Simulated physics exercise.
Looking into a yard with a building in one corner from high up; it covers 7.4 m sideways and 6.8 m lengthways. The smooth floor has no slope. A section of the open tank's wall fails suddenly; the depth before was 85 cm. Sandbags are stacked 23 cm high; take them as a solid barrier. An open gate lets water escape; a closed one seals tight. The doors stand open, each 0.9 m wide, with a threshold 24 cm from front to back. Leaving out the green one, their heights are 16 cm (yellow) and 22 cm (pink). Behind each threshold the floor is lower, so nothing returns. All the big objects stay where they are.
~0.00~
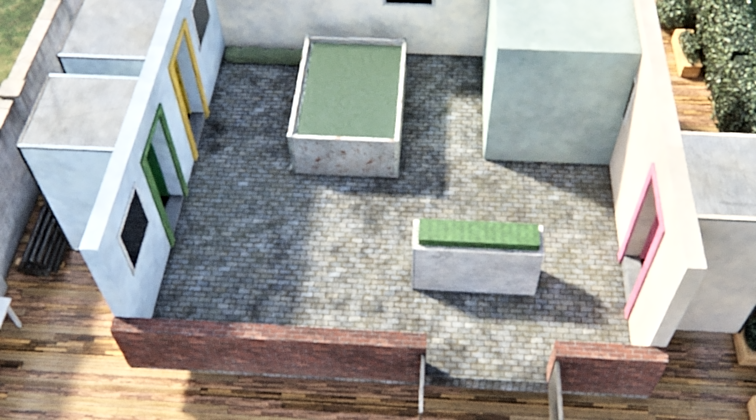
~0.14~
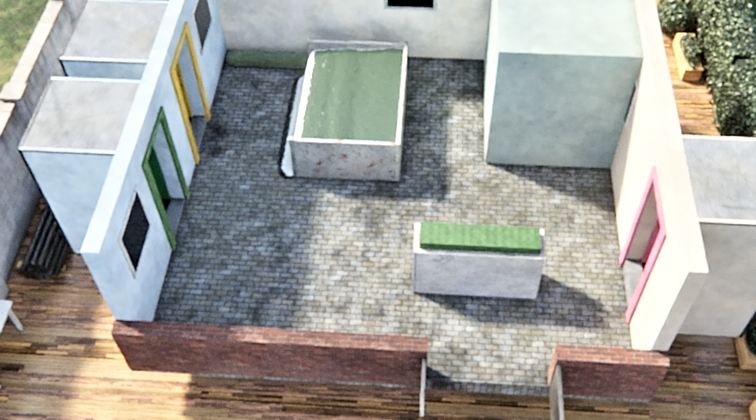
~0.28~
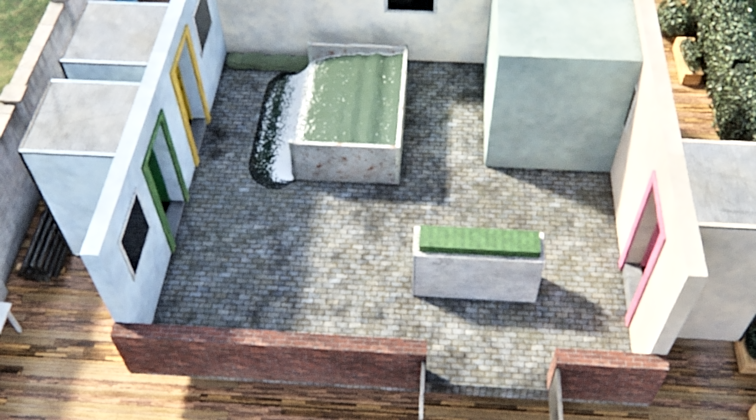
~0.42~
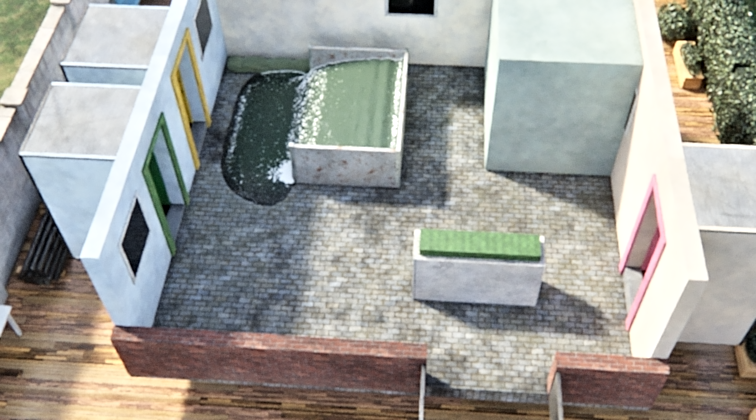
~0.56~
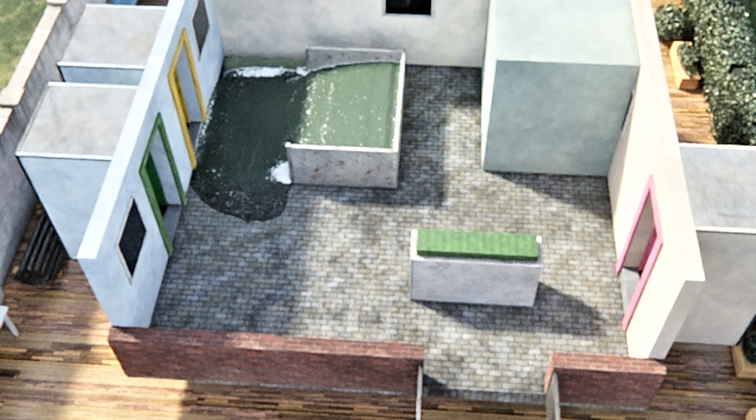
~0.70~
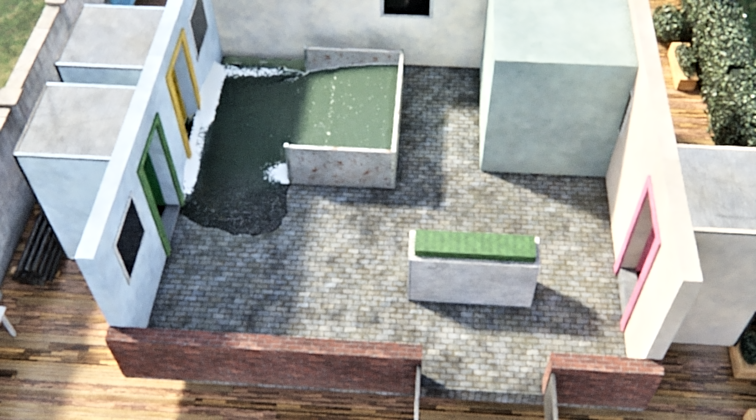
In a walled paved yard seen from above, the left side of a raised tank gives way and greenish water pours out, foaming as it spreads across the floor to the wall with the yellow and green doors.
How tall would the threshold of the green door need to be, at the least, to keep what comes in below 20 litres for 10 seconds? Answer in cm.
About 14 cm.
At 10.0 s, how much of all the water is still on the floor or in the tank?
Some 80 per cent remains.
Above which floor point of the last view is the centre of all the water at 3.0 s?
Near (271, 154).
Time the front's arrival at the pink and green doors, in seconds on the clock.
Pink 5.5 s, green 0.8 s.
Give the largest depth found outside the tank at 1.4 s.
Roughly 60 cm.
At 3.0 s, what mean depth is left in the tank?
Some 15 cm.
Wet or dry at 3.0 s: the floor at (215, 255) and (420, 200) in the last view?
In that order: Under water, dry.
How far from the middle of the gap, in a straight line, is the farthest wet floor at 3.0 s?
Some 5.2 m out.
After 1.4 s water covers 20 % of the floor, deepest (60 cm) near (222, 61); 16 cm at the green door, 8 litres in over its 7 cm threshold.
After 3.0 s water covers 40 % of the floor, deepest (30 cm) near (222, 61); 13 cm at the green door, 60 litres in over its 7 cm threshold.
After 10.0 s water covers 95 % of the floor, deepest (15 cm) near (607, 189); 11 cm at the green door, 90 litres in over its 7 cm threshold.
At the green door as built, the water arrived by 0.9 s and peaked near 18 cm at 1.6 s.
Run again over the same 10 s with other heights there, 40 litres in over 11 cm, 13 litres over 15.5 cm. The limit of 20 litres is kept from about 14 cm up.
